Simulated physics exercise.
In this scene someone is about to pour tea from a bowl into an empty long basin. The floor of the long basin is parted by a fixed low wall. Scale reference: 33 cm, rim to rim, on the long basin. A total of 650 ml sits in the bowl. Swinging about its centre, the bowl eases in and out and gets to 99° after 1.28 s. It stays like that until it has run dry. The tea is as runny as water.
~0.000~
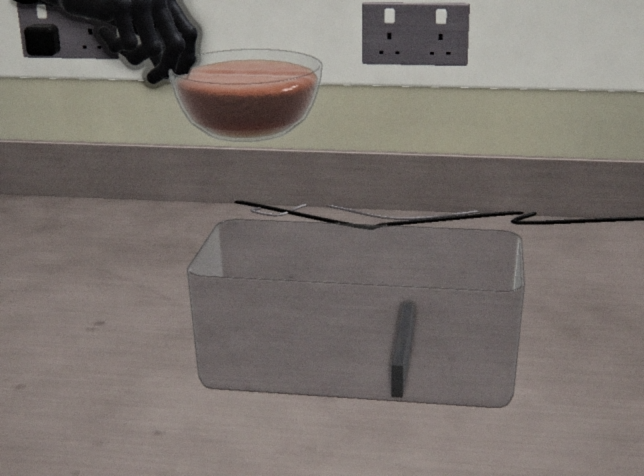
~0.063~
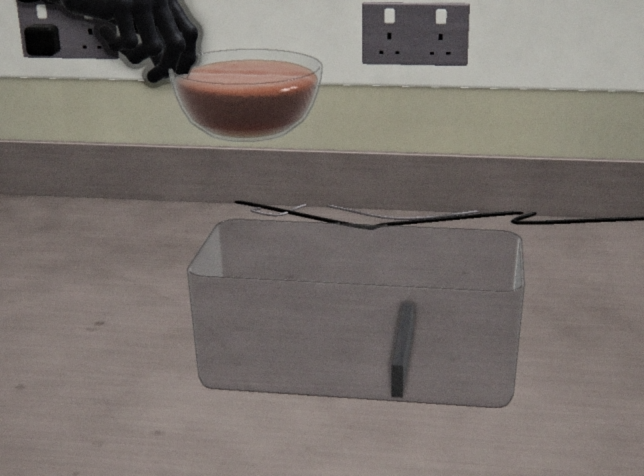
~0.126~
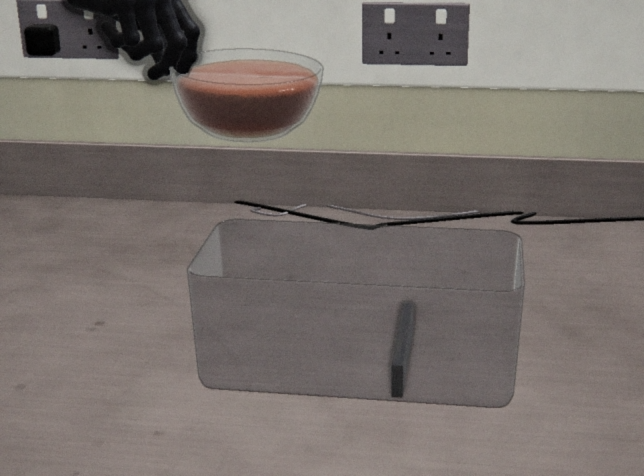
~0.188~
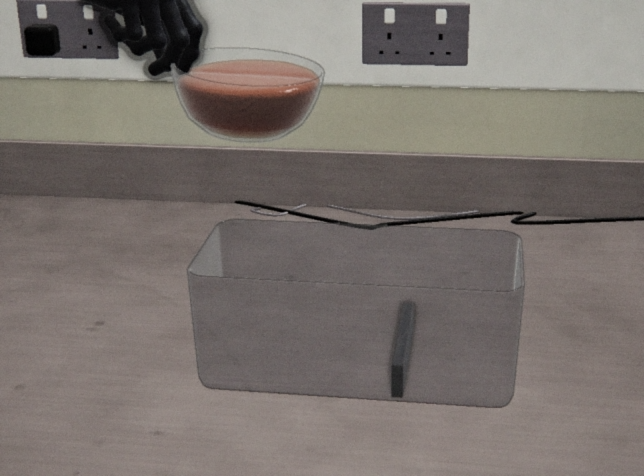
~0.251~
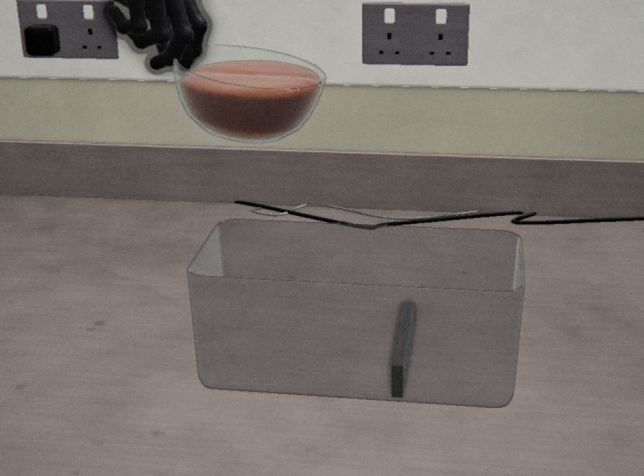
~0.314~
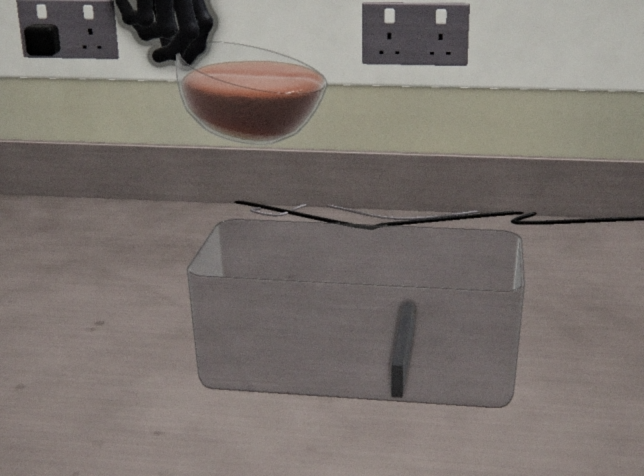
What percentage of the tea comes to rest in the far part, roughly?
46 %.
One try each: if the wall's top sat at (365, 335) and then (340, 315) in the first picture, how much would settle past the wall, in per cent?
70 % and 90 %.
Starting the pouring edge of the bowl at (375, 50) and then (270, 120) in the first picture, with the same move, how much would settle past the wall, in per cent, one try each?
80 per cent first, 10 per cent second.
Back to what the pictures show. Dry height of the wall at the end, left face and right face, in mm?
Left side: Around 26 mm. Right side: Around 20 mm.
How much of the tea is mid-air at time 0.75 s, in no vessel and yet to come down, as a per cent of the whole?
About 36 per cent.
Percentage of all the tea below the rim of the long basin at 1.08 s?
I'd put it at roughly 90 per cent.
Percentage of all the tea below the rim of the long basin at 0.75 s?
Fraction in basin: Approx. 26%.
By 0.75 s the tilt is 63° and 38 per cent is still to pour, 12 is left of the wall and 13 right of it.
By 1.08 s the tilt is 93° and 3 per cent is still to pour, 45 is left of the wall and 45 right of it.
By 1.41 s the tilt is 99° and 0 per cent is still to pour, 53 is left of the wall and 46 right of it.
By 1.78 s the tilt is 99° and 0 per cent is still to pour, 53 is left of the wall and 46 right of it.
At rest 53 per cent lies left of the wall, 46 right of it and 1 outside.
